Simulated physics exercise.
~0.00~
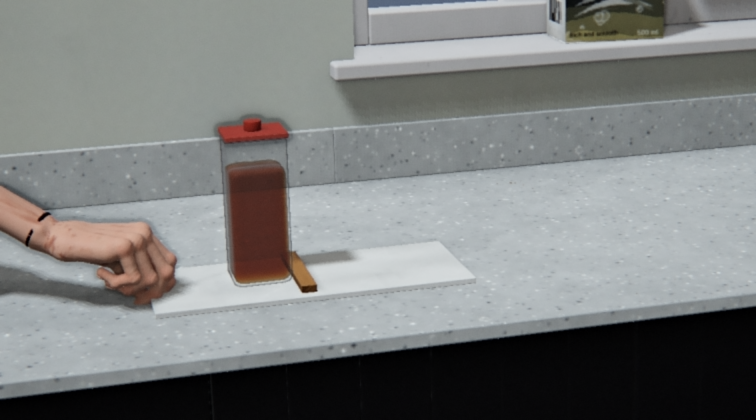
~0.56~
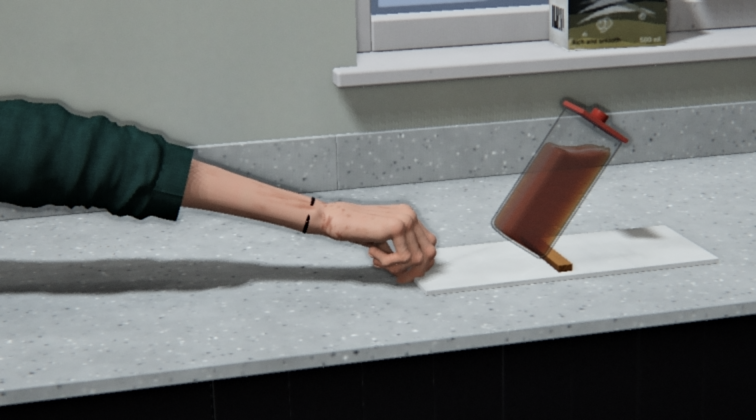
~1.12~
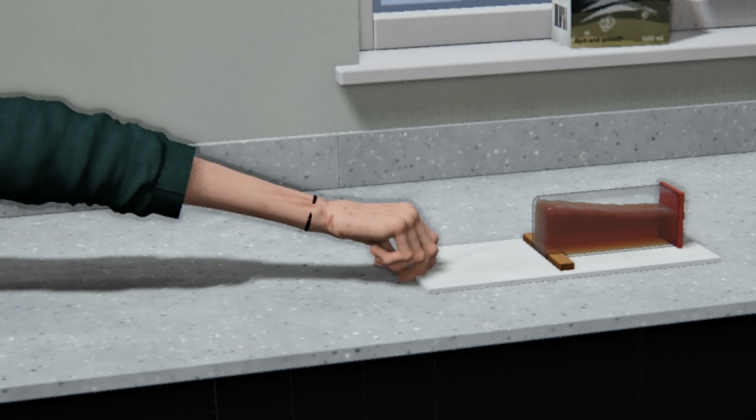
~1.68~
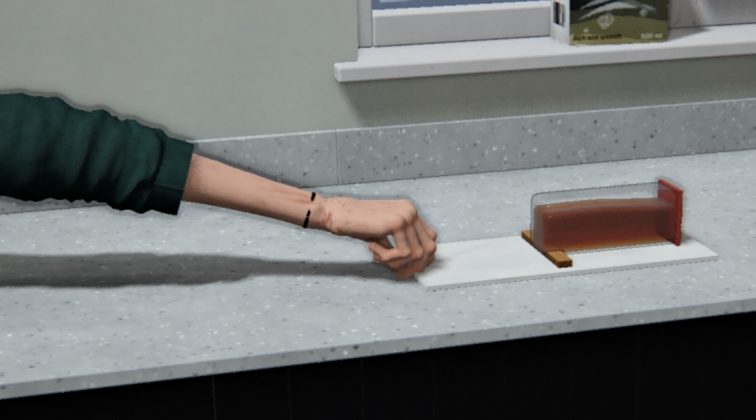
The video shows a hand moving a white board to the right along a speckled counter, carrying an upright, red-capped clear container of reddish-brown liquid; the container tips rightward over a small wooden strip and ends lying on its side on the board.
